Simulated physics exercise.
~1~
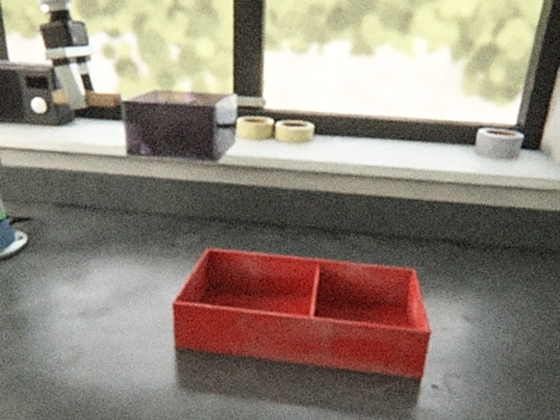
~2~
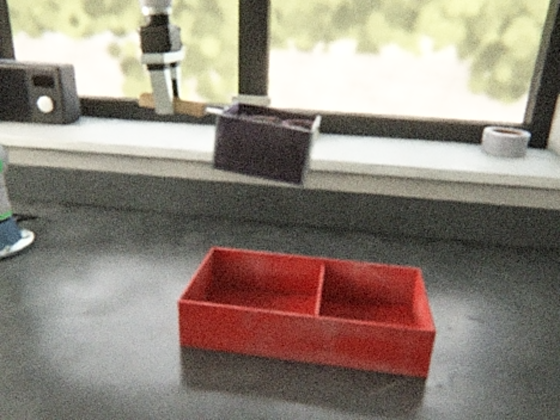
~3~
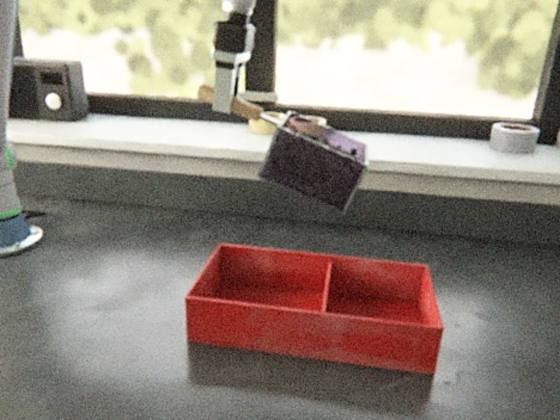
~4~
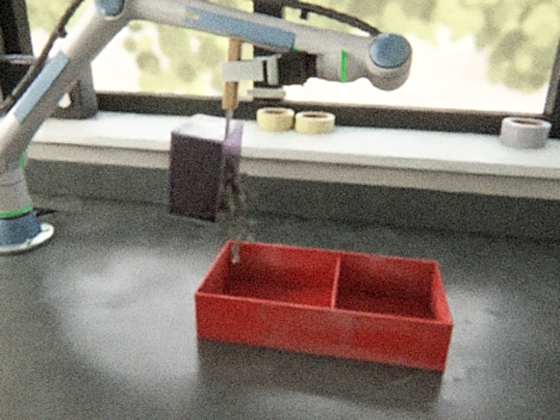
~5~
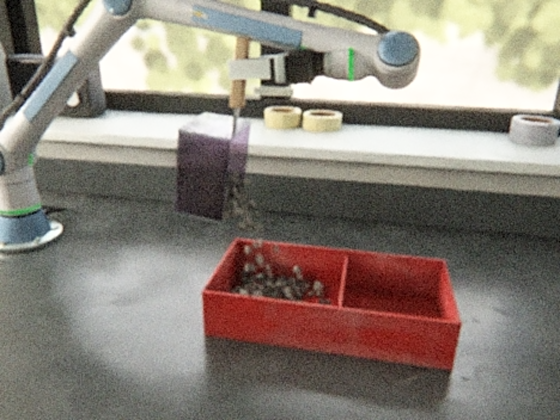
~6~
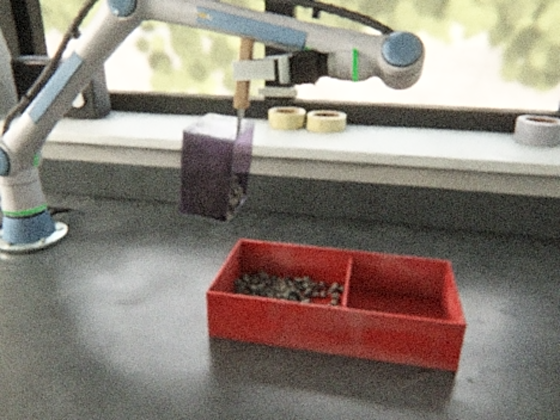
A dark purple box held by a robotic arm lifts away from a windowsill lined with rolls of tape and moves right, toward a red tray divided into two compartments. It swings out over the dark tabletop, tipping as it goes. The arm then brings it back left, above the tray's left compartment, and turns it steeply onto its side. Small grey pebbles spill from its open end in a thin stream and scatter across that compartment. The pouring stops with the left side covered in pebbles, the right side empty, and some still inside the tilted box.
